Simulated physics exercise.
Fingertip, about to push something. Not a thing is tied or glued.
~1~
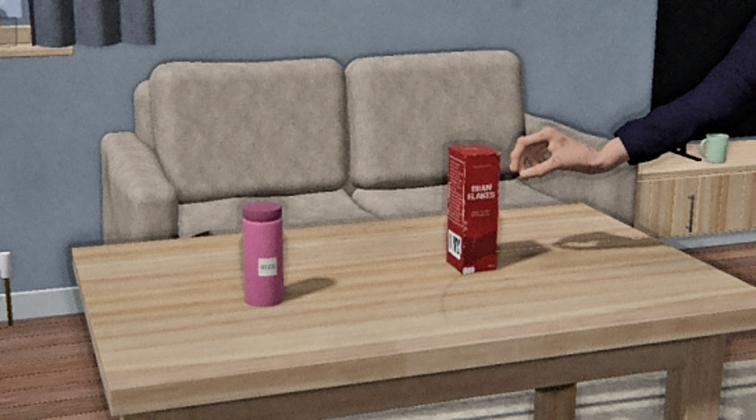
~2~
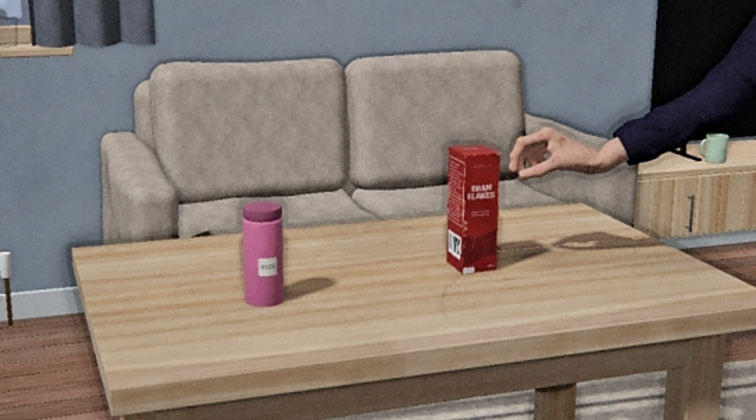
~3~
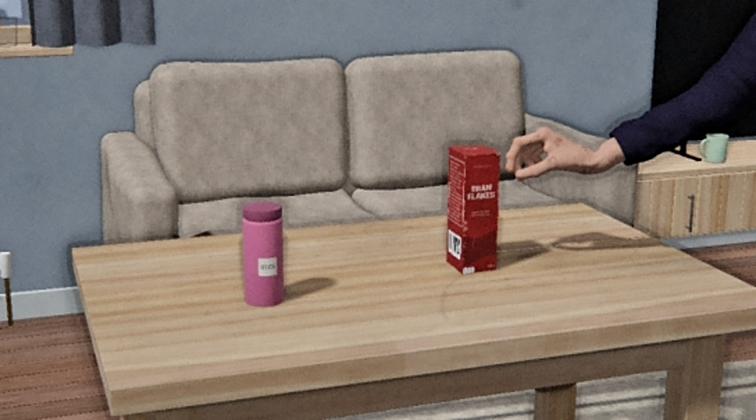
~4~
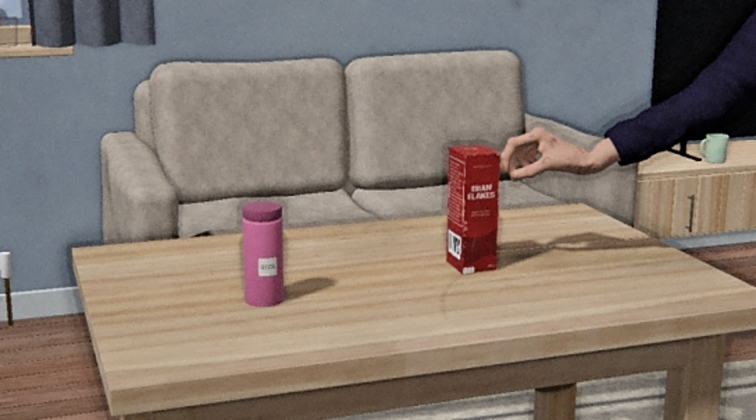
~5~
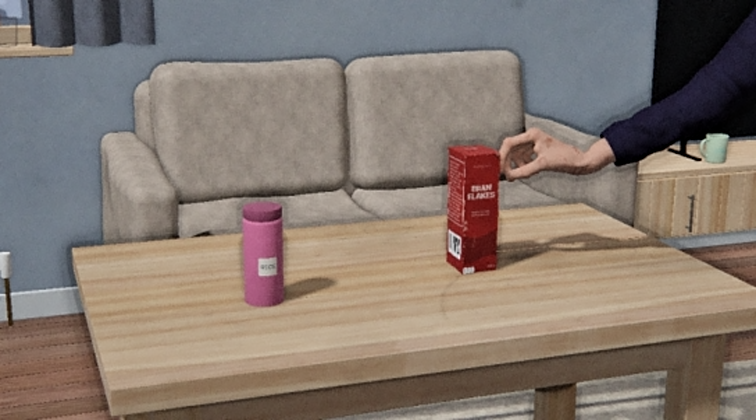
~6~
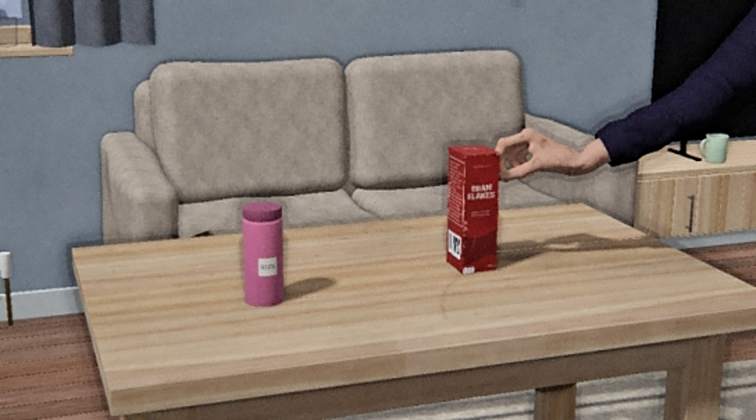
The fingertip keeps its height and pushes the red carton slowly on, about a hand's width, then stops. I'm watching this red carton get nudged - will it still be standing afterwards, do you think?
No, it will fall over.
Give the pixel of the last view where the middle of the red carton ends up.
End point in the final view: About (391, 256).
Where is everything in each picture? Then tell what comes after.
The first picture shows red carton (473, 209).
The second picture shows red carton (473, 209).
The third picture shows red carton (473, 209).
The fourth picture shows red carton (473, 209).
The fifth picture shows red carton (473, 209).
The sixth picture shows red carton (473, 209).
Then, 0.50 s past the last view, red carton rocked 15° from its first pose near (458, 207).
Then, 0.90 s past the last view, red carton rocked 52° from its first pose near (421, 221).
Then, 1.00 s past the last view, red carton on its side near (394, 258).
Finally, down or leaning hard on the table, red carton. Final places as the last picture's camera would see them, red carton near (391, 256).
